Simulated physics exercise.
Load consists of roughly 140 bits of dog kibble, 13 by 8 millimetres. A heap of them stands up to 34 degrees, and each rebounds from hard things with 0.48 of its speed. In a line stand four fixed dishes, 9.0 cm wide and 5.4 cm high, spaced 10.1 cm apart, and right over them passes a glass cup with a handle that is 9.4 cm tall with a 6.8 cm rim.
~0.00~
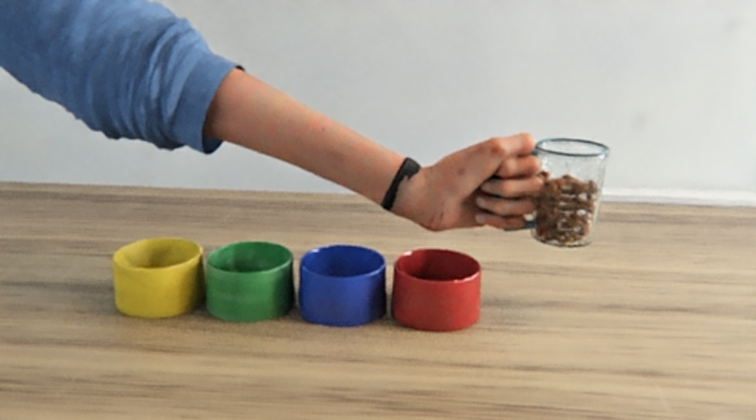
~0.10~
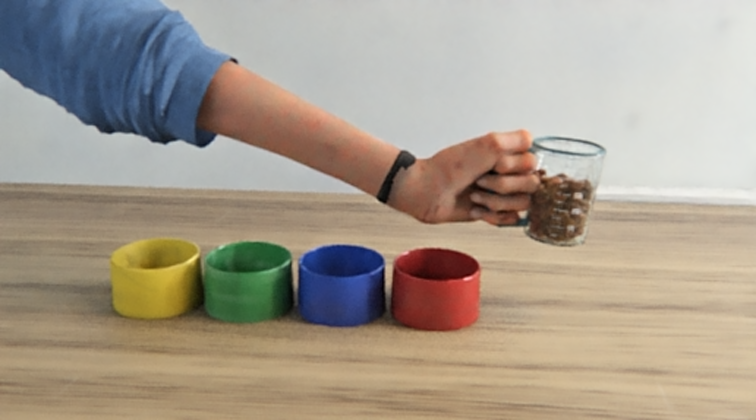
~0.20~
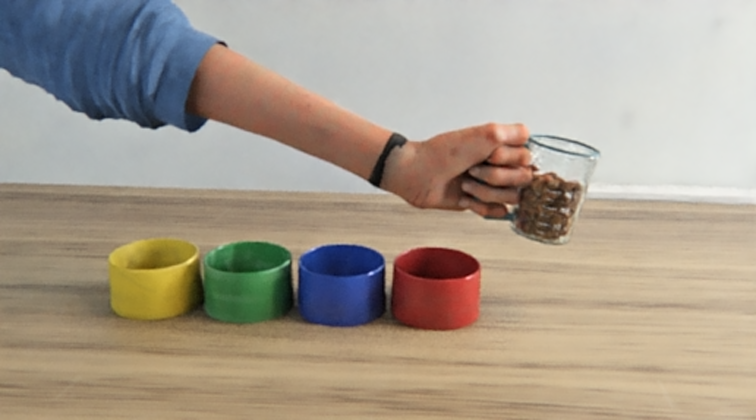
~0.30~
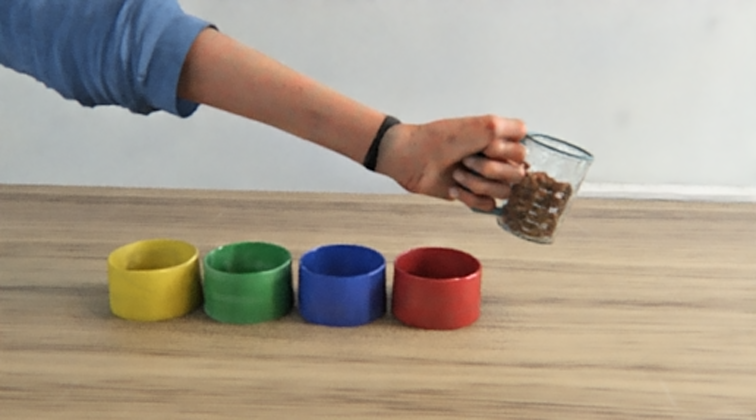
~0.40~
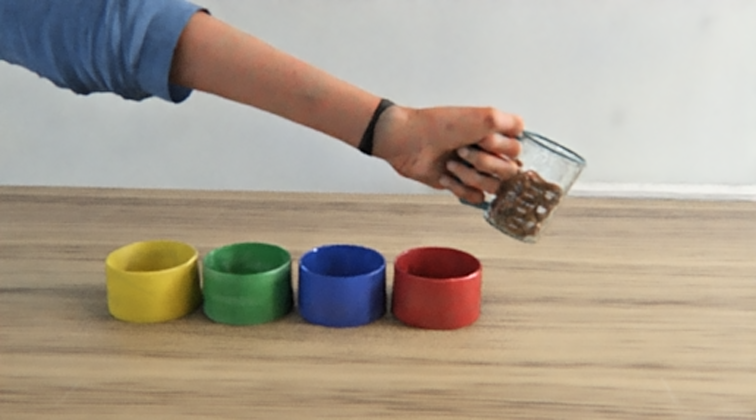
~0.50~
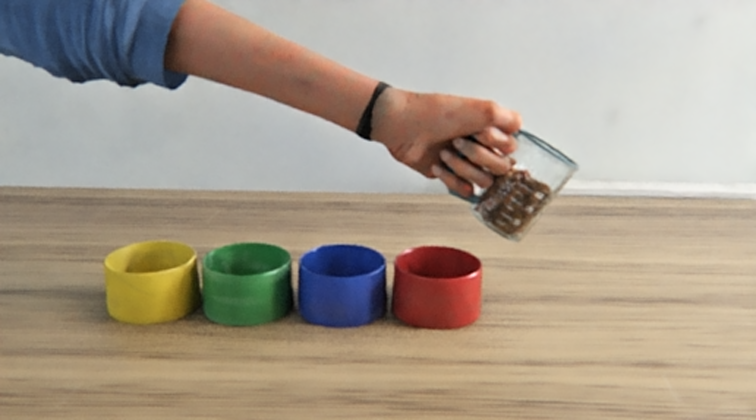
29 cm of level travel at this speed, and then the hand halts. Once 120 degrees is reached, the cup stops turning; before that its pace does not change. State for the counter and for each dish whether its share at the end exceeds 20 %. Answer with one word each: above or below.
Red dish above, blue dish below, green dish below, yellow dish below, counter below.
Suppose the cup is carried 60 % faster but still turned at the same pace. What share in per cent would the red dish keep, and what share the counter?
Red: 0; counter: 0.
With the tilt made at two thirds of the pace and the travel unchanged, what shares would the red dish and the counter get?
Shares - red: 0, counter: 0.
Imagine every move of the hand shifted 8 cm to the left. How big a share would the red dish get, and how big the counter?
Red 0, counter 0.
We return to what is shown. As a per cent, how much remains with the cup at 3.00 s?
0 %.
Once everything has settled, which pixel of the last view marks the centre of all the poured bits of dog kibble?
Somewhere near (428, 292) in the last picture.
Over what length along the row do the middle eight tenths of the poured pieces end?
I'd estimate close to 6 cm.
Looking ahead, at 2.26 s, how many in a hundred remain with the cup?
It works out to about 0 per cent of the load.
After 1.56 s, tilt 103 degrees; cup holds 100 %.
After 2.26 s, tilt 120 degrees; cup holds 0 %, red 90 %, blue 5 %.
Then, at 3.00 s, tilt 120 degrees; cup holds 0 %, red 90 %, blue 5 %.
At rest (3.3 s), red 90 %, blue 5 %, green 0 %, yellow 0 %, counter 10 %.
